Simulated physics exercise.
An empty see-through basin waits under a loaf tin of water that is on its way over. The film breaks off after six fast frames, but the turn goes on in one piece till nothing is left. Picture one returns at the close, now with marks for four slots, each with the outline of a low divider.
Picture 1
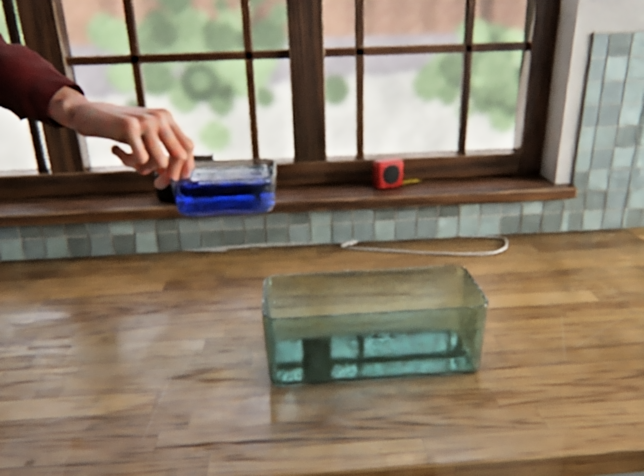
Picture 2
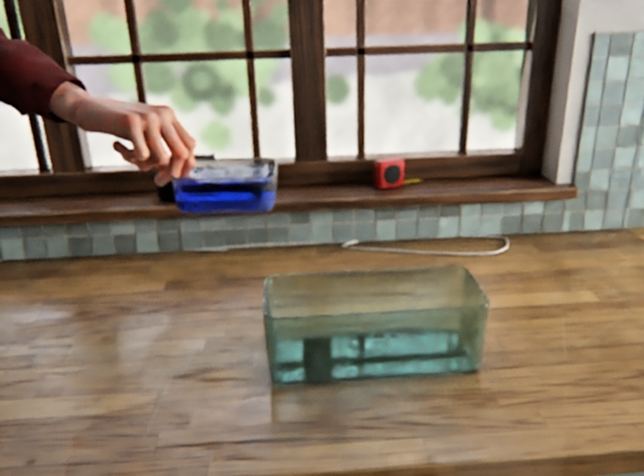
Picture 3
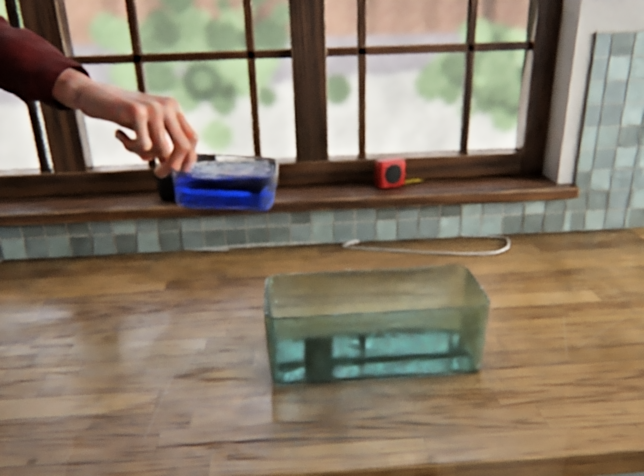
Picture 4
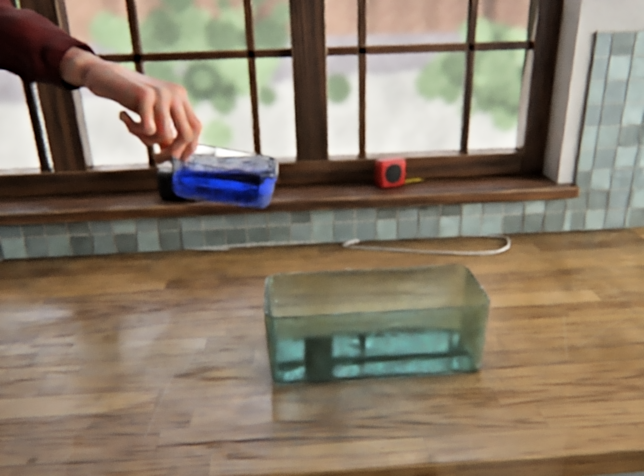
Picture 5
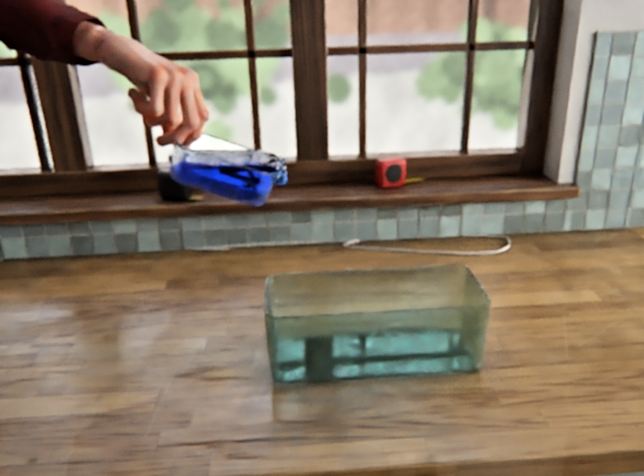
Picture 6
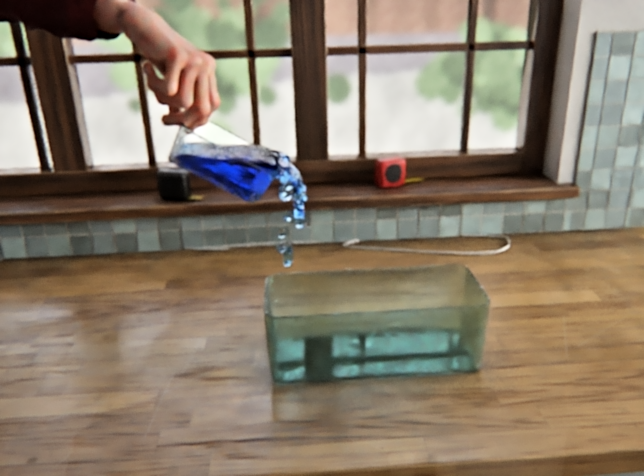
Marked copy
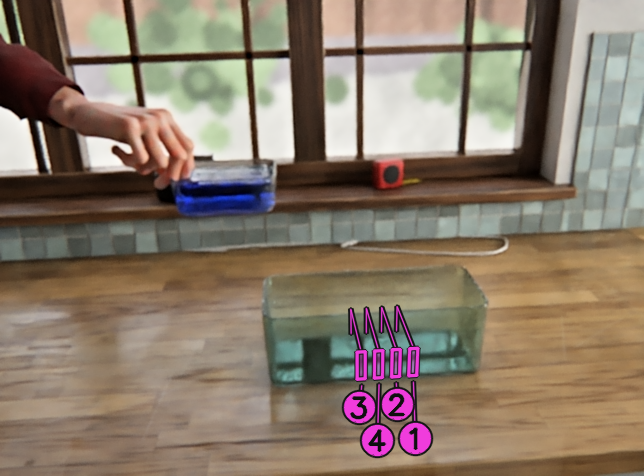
A hand held a small clear container of bright blue liquid near the window, then raised its left end until blue drops poured off the right edge above a glass basin on the wooden counter.
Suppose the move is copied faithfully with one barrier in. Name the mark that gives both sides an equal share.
Take 3.
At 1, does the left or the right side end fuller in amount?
More ends on the left.
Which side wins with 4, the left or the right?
The left side.
On the marked copy, 1 at (413, 381); 2 at (396, 383); 3 at (361, 385); 4 at (379, 384).
With 1, about 92 % ends left of the wall and 5 % right of it.
With 2, about 93 % ends left of the wall and 5 % right of it.
With 3, about 46 % ends left of the wall and 51 % right of it; 3 % is lost outside.
With 4, about 84 % ends left of the wall and 13 % right of it; 3 % is lost outside.
